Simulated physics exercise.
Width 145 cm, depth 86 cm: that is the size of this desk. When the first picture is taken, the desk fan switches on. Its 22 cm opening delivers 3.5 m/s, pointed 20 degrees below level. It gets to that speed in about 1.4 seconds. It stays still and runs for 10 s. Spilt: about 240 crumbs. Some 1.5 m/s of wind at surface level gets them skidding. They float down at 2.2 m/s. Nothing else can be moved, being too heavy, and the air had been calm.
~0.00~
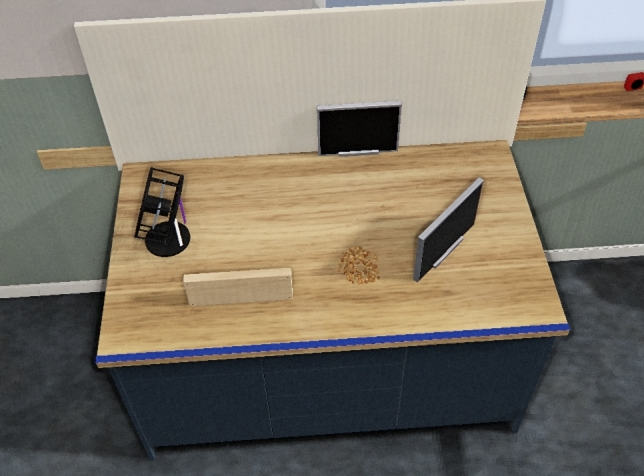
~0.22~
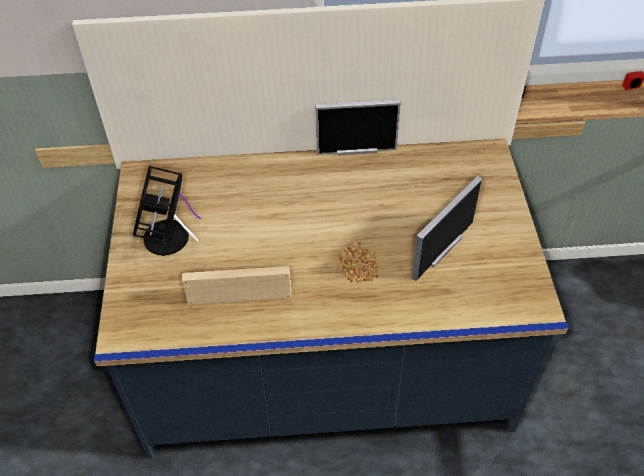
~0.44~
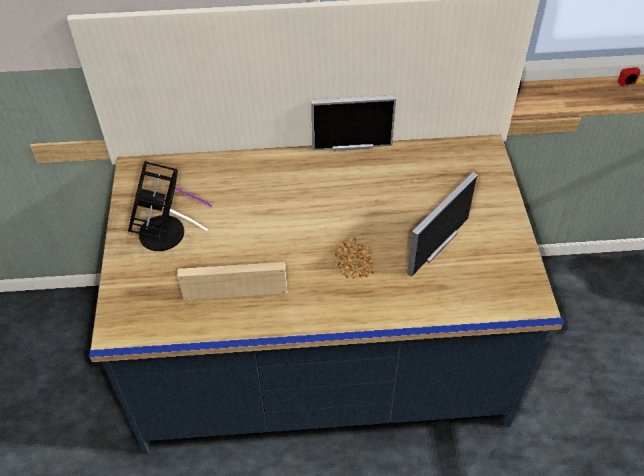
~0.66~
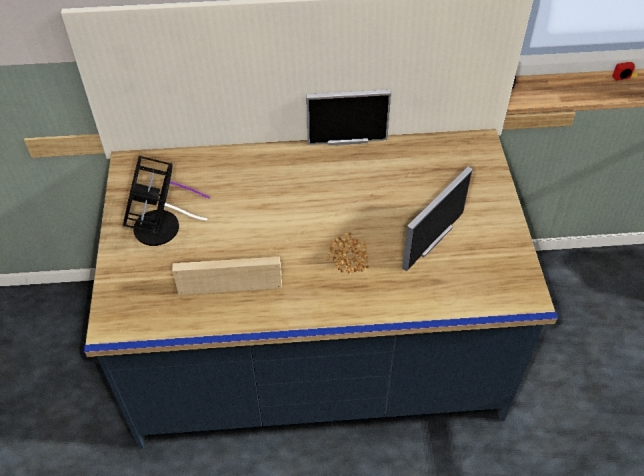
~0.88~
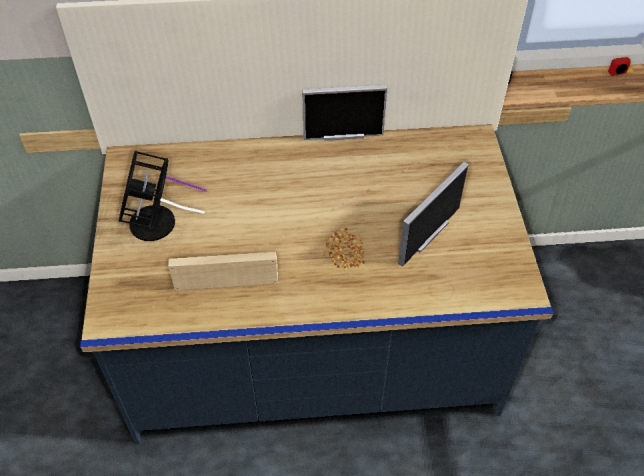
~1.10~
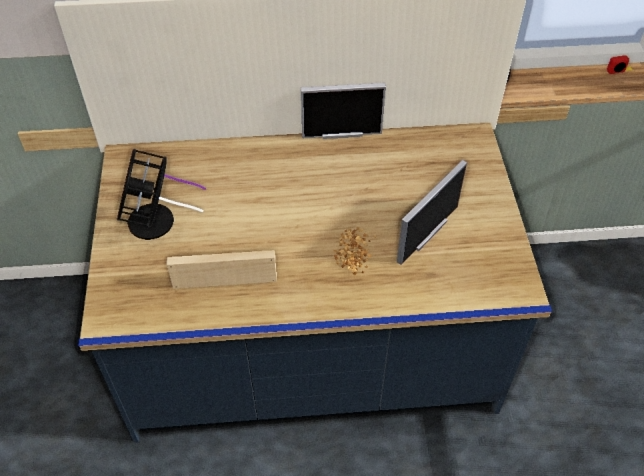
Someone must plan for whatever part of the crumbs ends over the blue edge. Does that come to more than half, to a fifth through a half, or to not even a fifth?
The count over that edge is going to pass the halfway mark.
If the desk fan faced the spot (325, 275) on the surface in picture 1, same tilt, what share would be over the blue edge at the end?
50 %.
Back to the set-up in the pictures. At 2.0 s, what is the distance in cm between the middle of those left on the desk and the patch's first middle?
The middle is some 25 cm from where it began.
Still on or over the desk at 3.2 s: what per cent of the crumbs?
I'd say close to 30 % are still there.
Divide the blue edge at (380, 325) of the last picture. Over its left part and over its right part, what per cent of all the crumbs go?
Roughly 0 % cross the left stretch, and around 60 % the right stretch.
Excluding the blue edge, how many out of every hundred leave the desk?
Estimated share: Around 15 %.
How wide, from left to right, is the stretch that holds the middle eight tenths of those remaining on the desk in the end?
The middle group spans some 10 cm.
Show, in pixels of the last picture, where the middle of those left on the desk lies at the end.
Near (411, 242).
After 2.0 s, 29 % are on the move or not yet settled, 61 % are over the blue edge; the middle of those still in play is near (411, 243).
After 3.2 s, 20 % are on the move or not yet settled, 64 % are over the blue edge; the middle of those still in play is near (411, 243).
After 5.5 s, 12 % are on the move or not yet settled, 64 % are over the blue edge; the middle of those still in play is near (411, 242).
After 10.0 s, at the end, 64 % are over the blue edge; the middle of those still in play is near (411, 242).
